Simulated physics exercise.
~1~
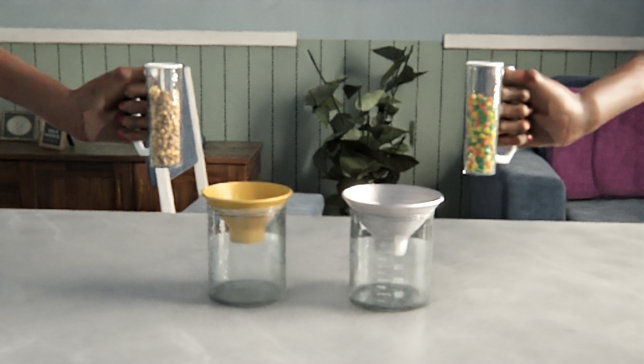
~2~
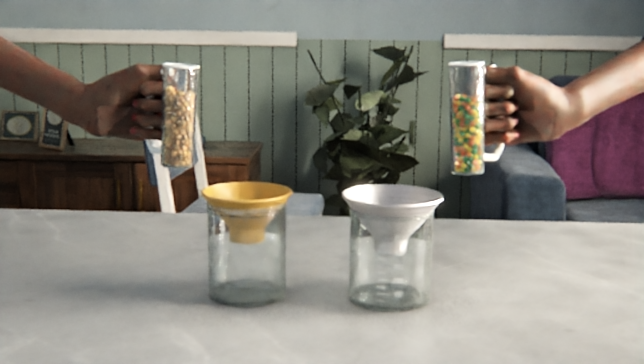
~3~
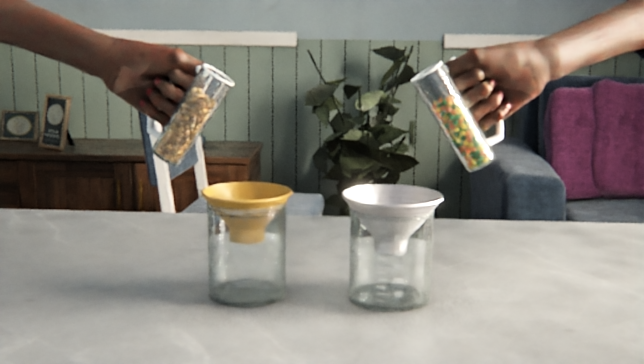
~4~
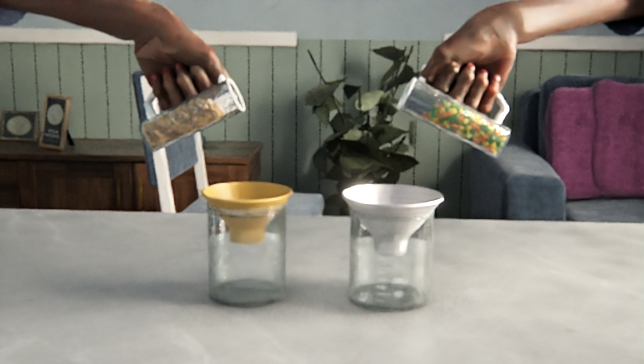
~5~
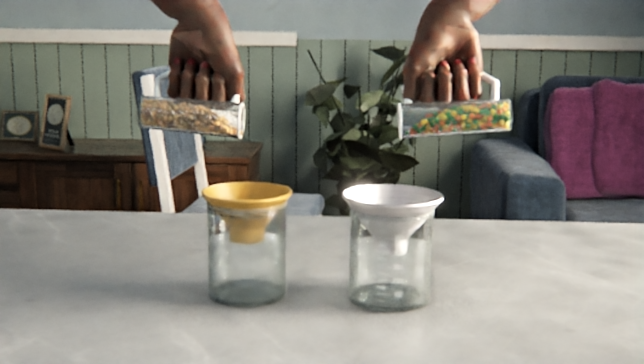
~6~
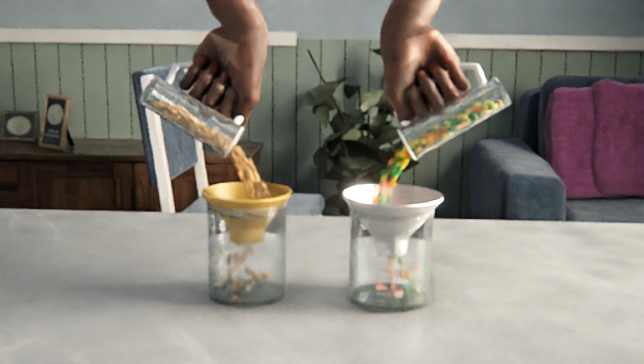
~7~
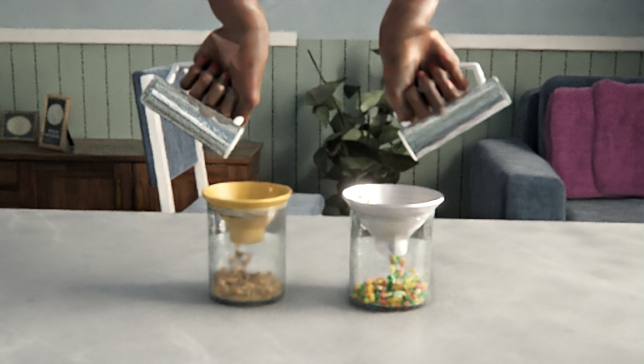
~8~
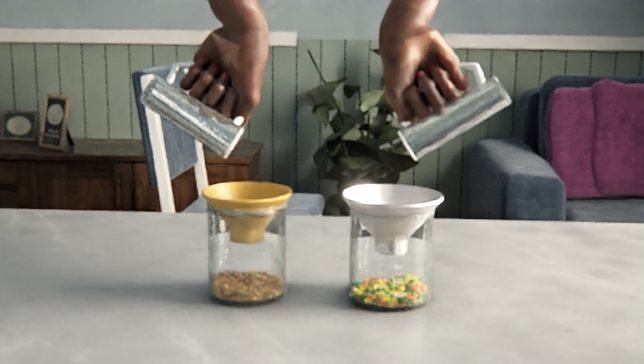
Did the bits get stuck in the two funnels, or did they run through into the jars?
They ran through on both sides. The tan bits all ended up in the left jar and the colourful ones all ended up in the right jar.
